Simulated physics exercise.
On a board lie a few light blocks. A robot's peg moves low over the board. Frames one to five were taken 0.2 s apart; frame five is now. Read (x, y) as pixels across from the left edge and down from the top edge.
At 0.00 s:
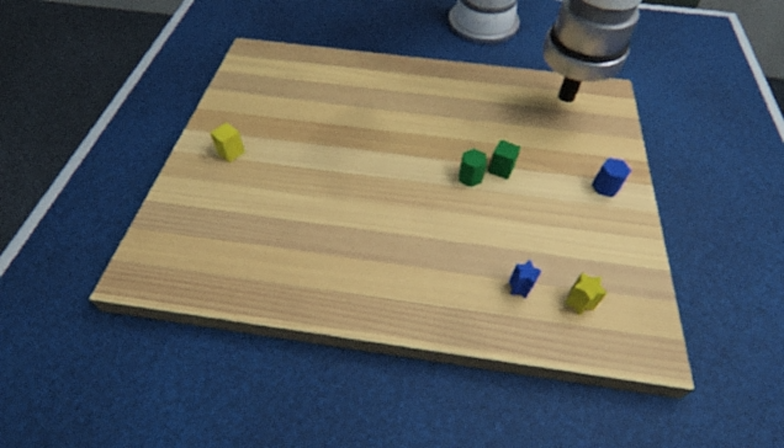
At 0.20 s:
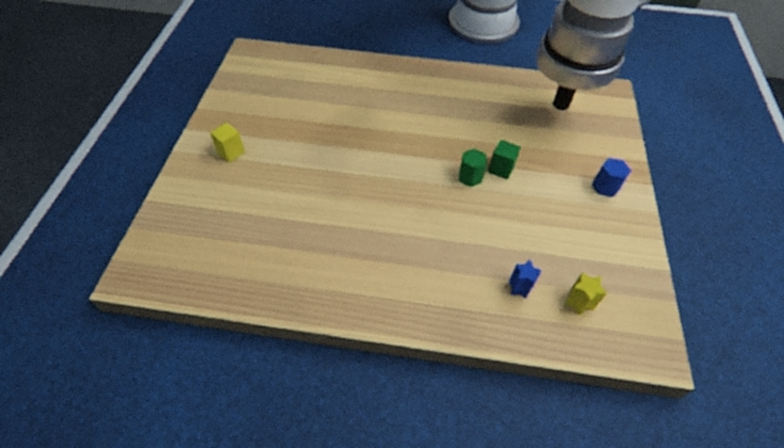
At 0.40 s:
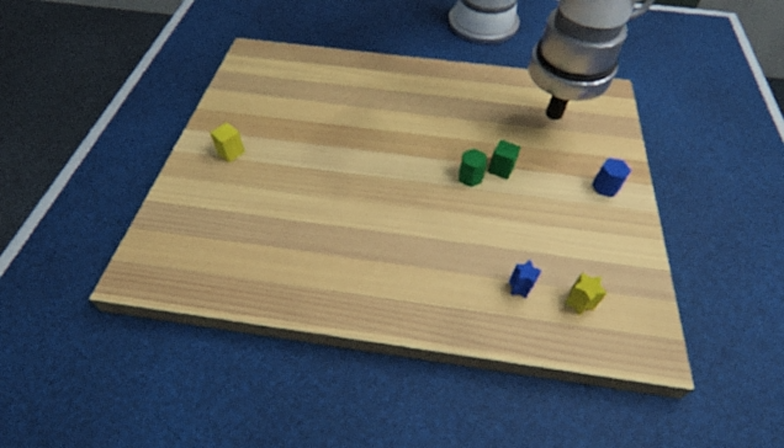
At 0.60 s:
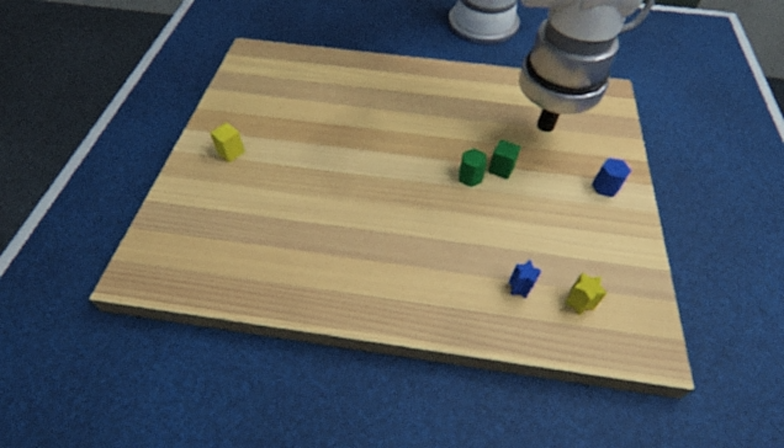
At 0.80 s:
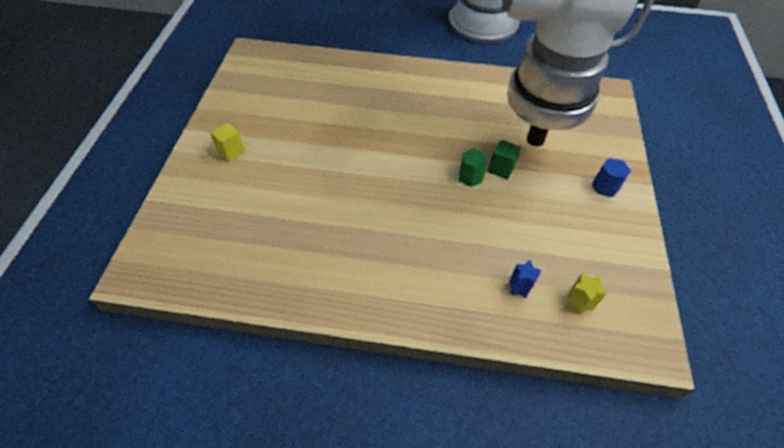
At first, a robot's dark peg hovers near the upper right of a wooden board scattered with small green, blue and yellow blocks. The peg then moves steadily down and to the left, drawing close to the green square block beside the green hexagon, while all the blocks stay still.
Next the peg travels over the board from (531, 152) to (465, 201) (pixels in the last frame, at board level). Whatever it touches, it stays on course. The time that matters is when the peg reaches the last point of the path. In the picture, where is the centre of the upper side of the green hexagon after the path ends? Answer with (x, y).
In the picture, that point is around (433, 159).
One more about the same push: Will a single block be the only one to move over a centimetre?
That would be a no.
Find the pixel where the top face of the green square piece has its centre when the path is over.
In the picture, it is at (451, 172).
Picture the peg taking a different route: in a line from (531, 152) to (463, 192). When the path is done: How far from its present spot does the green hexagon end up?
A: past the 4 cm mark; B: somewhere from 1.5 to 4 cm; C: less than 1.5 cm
That would be A.
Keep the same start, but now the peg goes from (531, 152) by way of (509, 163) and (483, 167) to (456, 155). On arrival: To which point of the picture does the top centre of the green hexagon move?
The middle of its top is at (454, 165).
On the path given first. One third of the way, peg (513, 157); green square piece (498, 154), turned 30° clockwise.
Two thirds of the way, peg (491, 173); green hexagon (448, 160); green square piece (472, 164), turned 75° clockwise.
At the end, peg (468, 190); green hexagon (433, 159), turned 40° clockwise; green square piece (451, 172), turned 105° clockwise.
